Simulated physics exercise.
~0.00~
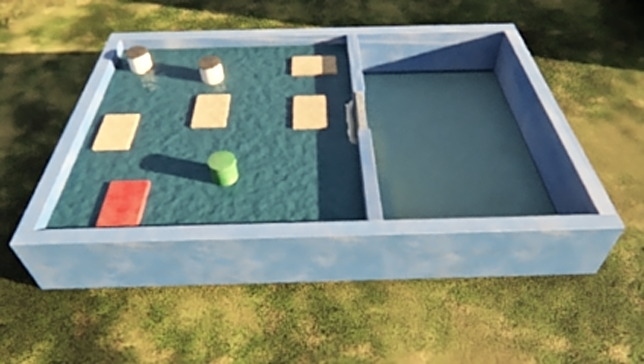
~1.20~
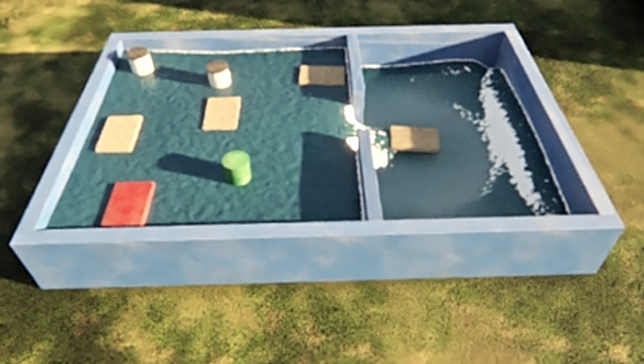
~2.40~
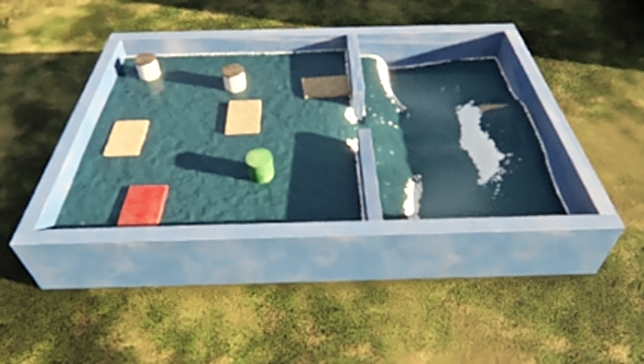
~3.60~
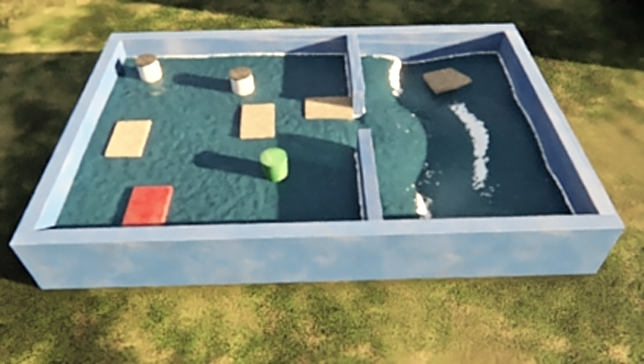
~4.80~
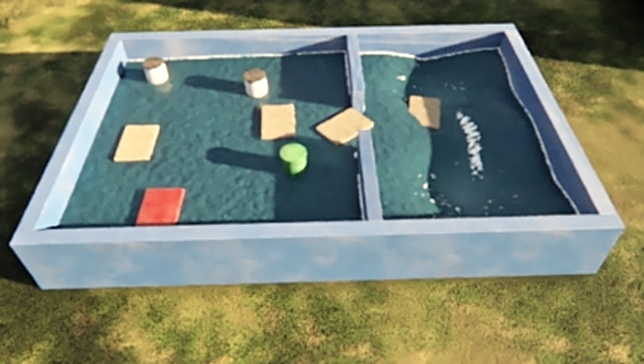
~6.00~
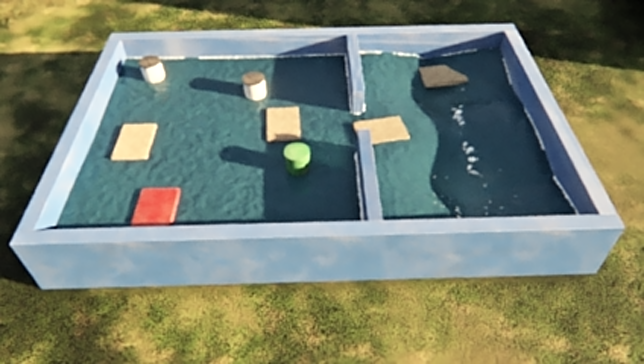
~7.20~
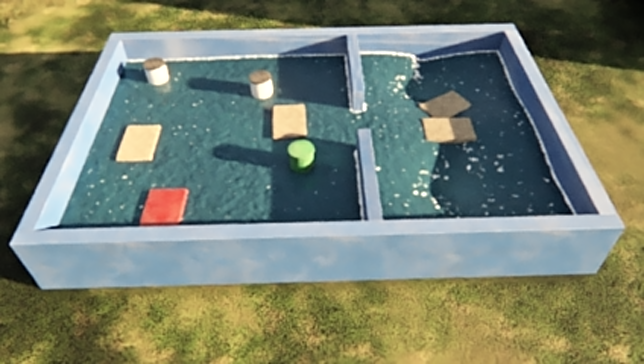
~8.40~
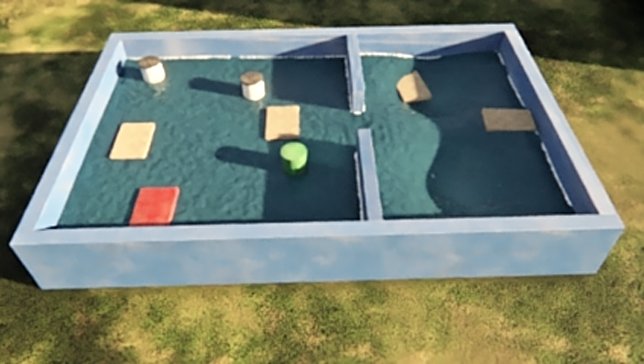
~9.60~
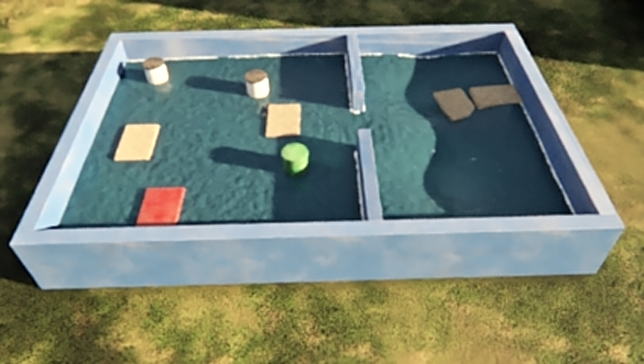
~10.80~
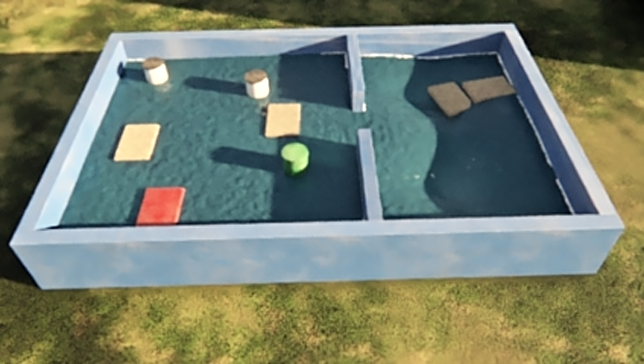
The clip shows a two-part tank on grass, where water rushes through an opening in the divider into the right side, carrying two tan floats across one after the other, while the green pail, red float and remaining items drift slightly right and stay afloat on the left.
